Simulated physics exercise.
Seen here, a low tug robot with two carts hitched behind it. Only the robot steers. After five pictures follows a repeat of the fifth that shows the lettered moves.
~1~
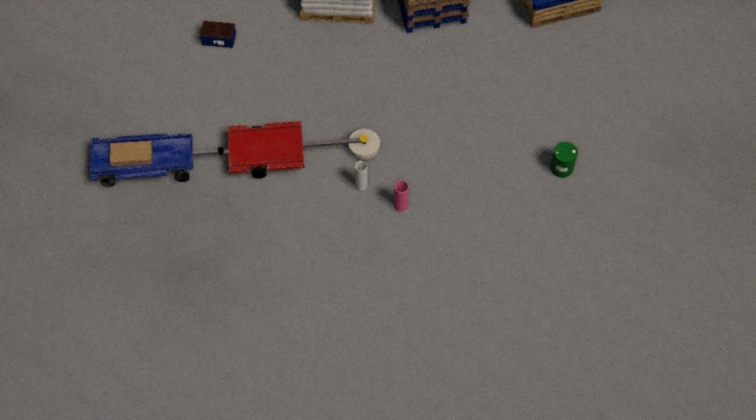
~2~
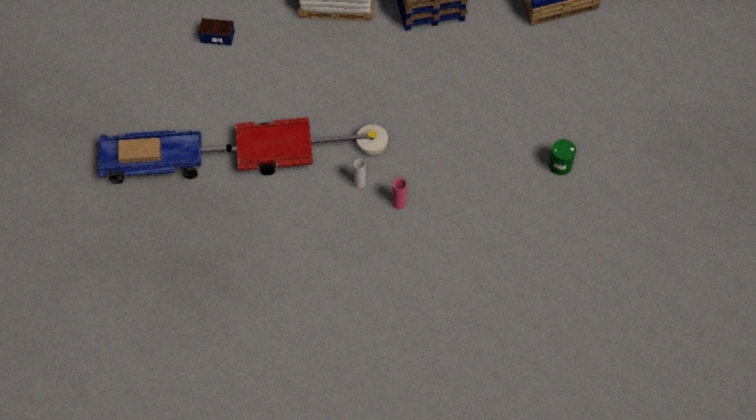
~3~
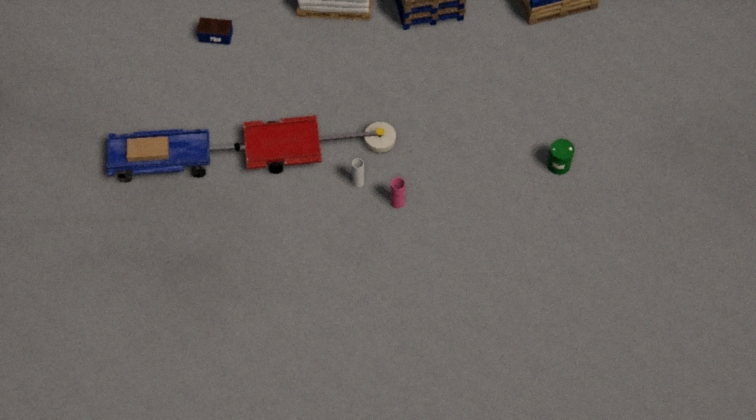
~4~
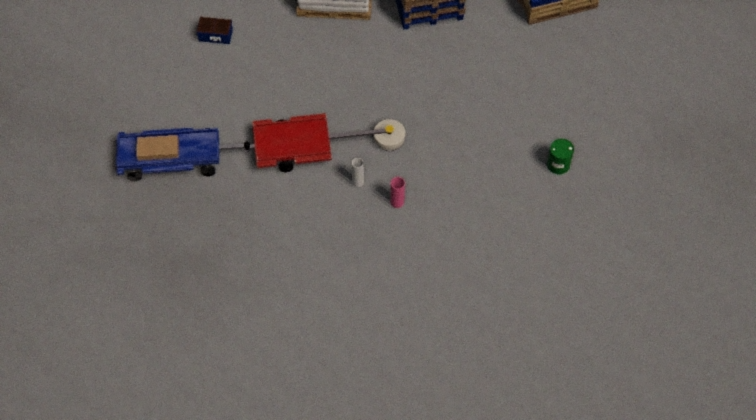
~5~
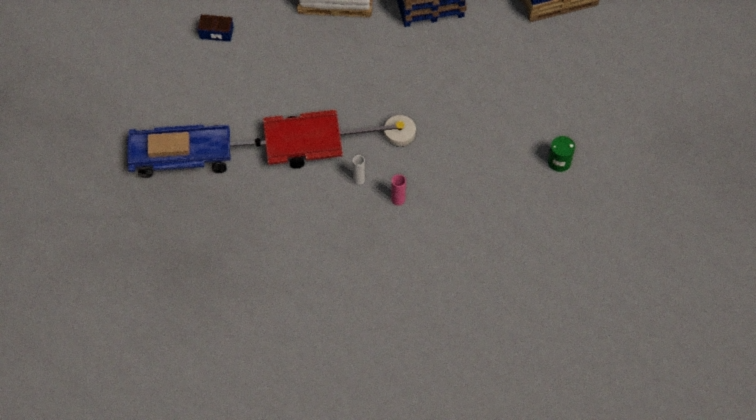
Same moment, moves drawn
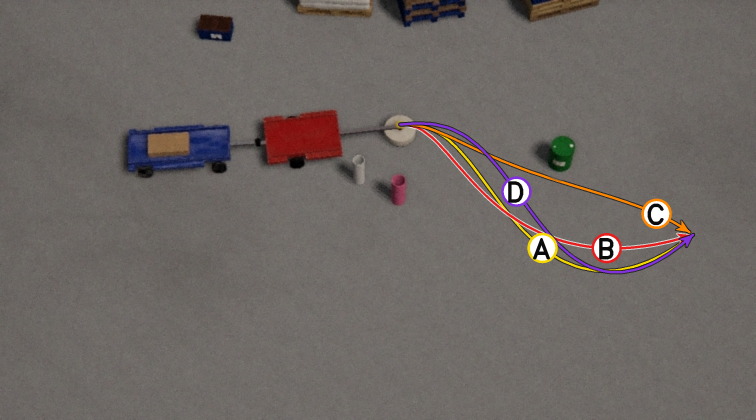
To begin with, a low round white robot sits just above a white post and a pink post, with a red cart and a blue cart hitched in line behind it to the left. The robot then rolls a short way right and slightly upward, drawing both carts along behind it.
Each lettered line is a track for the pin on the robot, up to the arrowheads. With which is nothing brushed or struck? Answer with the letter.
Line D does it.
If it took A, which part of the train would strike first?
It is the blue cart.
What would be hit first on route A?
First the white post.
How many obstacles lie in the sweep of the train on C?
In all, one.
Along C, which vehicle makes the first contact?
The red cart.
On the marked copy, A from (400, 125) via (524, 232) to (693, 235); B from (400, 125) via (523, 224) to (691, 235); C from (400, 125) via (545, 177) to (690, 232); D from (400, 125) via (537, 219) to (693, 235).
Taking D. A third of the way, robot (505, 181), last cart (293, 135).
Two thirds of the way, robot (592, 272), last cart (404, 152).
When it is over, robot (691, 239), last cart (474, 192); nothing has been touched.
As for the rest, A meets the white post and pink post; B meets the white post and pink post; C meets the green keg.
